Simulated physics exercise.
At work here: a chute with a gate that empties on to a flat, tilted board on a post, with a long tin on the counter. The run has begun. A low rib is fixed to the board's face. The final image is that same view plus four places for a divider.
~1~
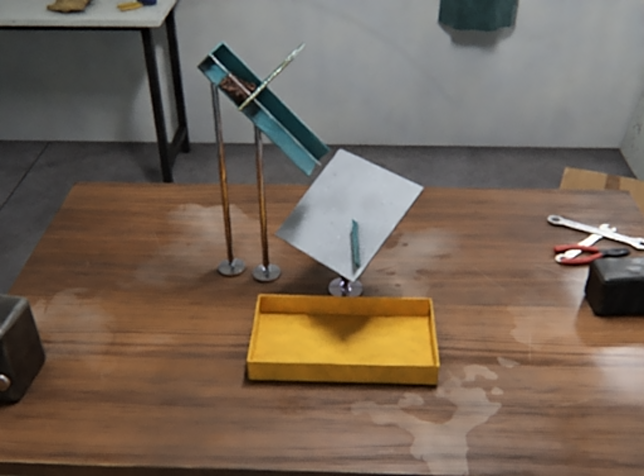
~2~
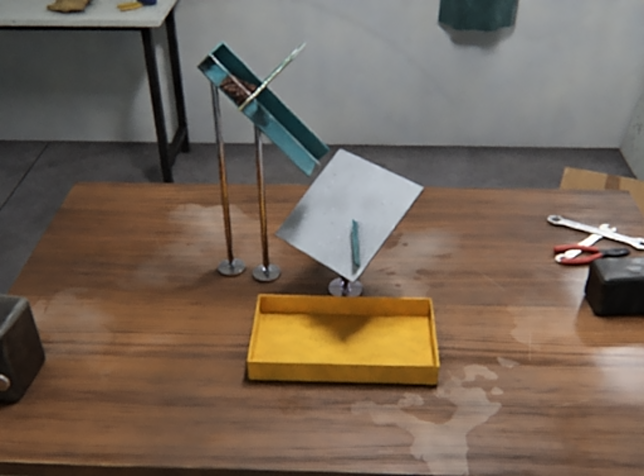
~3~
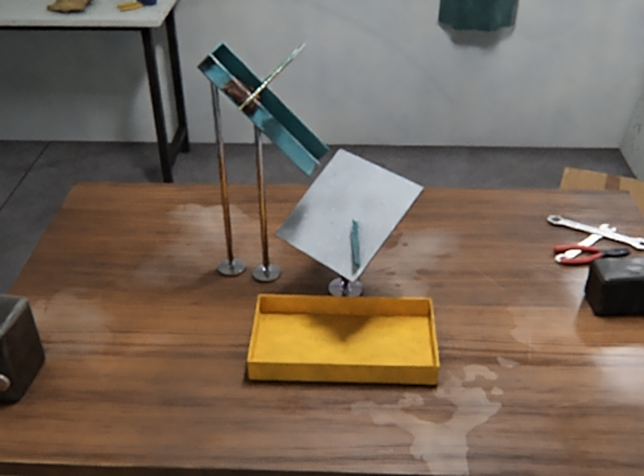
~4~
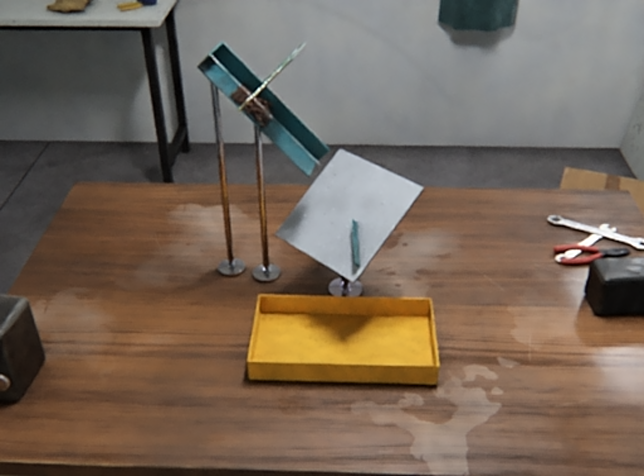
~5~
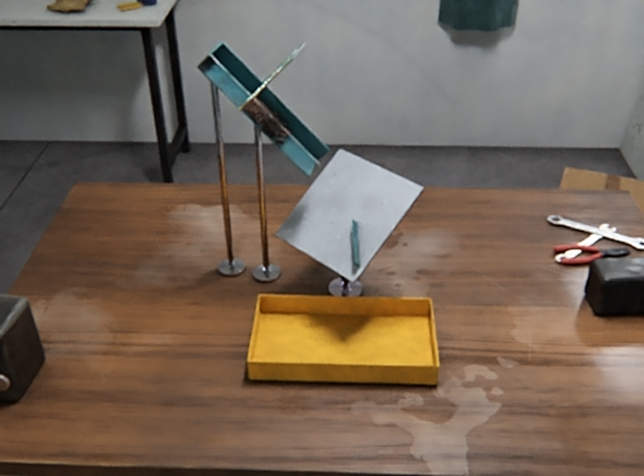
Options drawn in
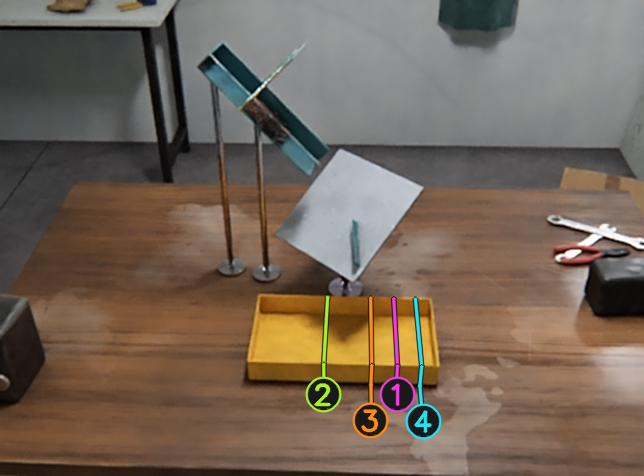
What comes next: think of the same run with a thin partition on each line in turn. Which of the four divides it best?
Go for 2.
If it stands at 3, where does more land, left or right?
The left side.
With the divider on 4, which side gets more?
More lands on the left.
On the marked copy, line 1 crosses the front rim at (397, 365); line 2 crosses the front rim at (323, 363); line 3 crosses the front rim at (371, 364); line 4 crosses the front rim at (421, 365).
With 1, of what is caught, all on the left of the divider, none on the right.
With 2, of what is caught, about two thirds on the left of the divider, about a third on the right.
With 3, of what is caught, nearly all on the left of the divider, a small part on the right.
With 4, of what is caught, all on the left of the divider, none on the right.
